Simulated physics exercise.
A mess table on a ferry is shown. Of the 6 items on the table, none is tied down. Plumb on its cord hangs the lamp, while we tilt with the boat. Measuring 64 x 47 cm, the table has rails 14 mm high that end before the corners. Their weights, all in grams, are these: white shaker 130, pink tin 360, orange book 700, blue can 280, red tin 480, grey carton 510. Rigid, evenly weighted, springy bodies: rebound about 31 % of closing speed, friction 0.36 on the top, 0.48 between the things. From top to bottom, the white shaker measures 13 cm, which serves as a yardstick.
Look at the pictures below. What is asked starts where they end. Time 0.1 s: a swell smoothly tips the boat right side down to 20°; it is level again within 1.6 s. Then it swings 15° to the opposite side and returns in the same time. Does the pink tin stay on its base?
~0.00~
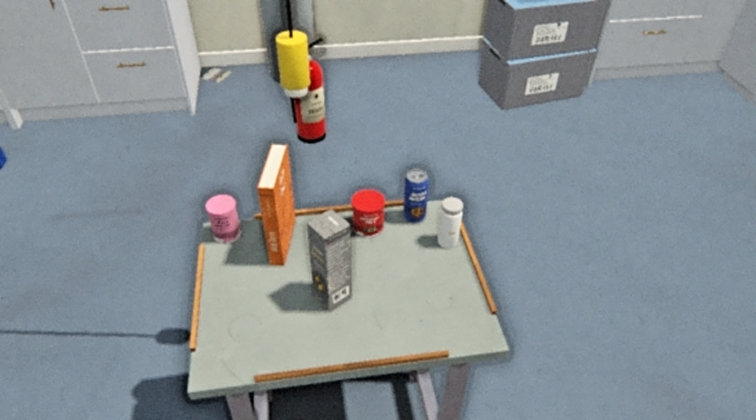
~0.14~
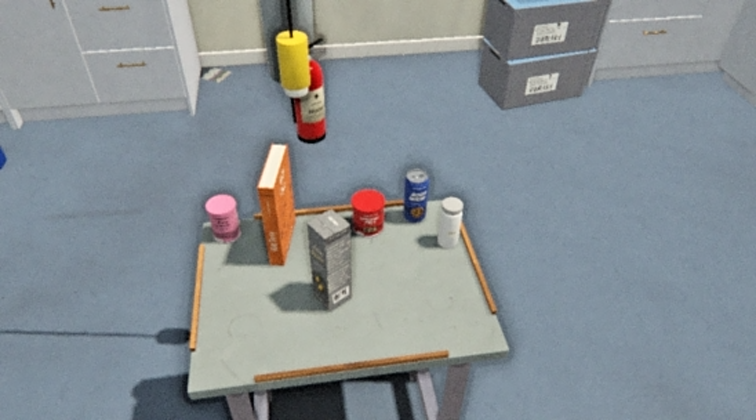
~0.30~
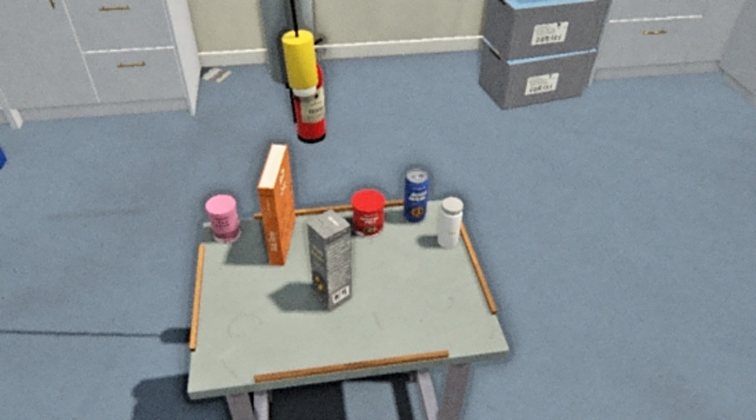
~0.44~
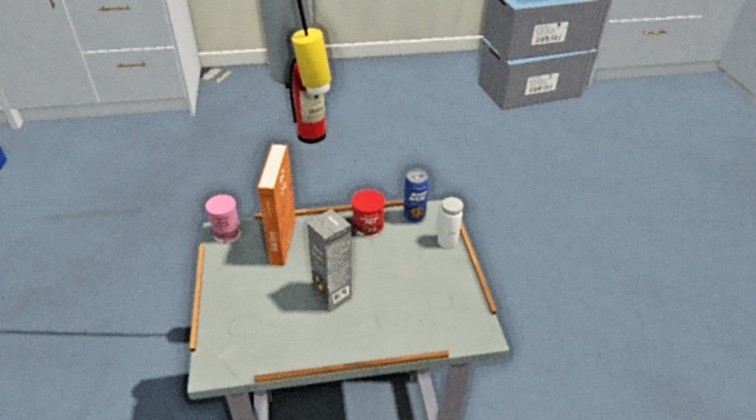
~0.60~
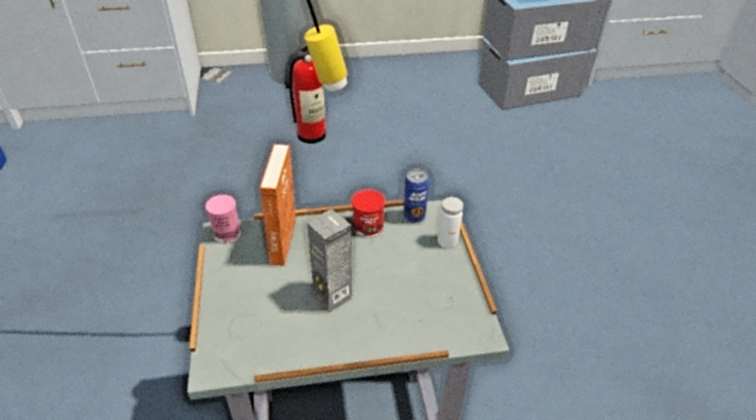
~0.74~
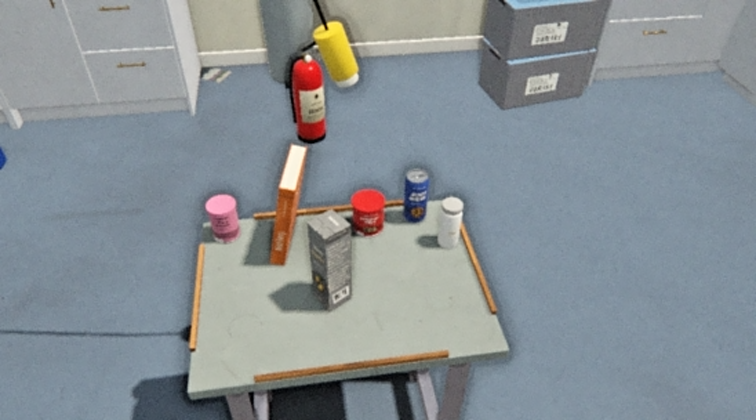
Result: Not fallen.
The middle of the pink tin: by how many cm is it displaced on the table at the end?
Some 0 cm.
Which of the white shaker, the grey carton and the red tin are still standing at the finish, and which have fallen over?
In the last frame the white shaker remains up, the grey carton does not stay up and the red tin remains up.
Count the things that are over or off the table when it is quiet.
Count: 2.
After 1.04 s, heel 19°, right side down; orange book on its side; red tin moved 3 cm; grey carton 3° off its base.
After 1.54 s, heel 2°, right side down; orange book on its side; grey carton 40° off its base; red tin moved 6 cm.
After 2.34 s, heel 14°, left side down; orange book on its side; grey carton on its side; red tin moved 6 cm.
In the end (4.3 s), toppled on the table, orange book and grey carton; not toppled but over 5 cm from the start, red tin; the other 3 under 5 cm from the start. At the end, from the last picture's camera, pink tin near (224, 220).
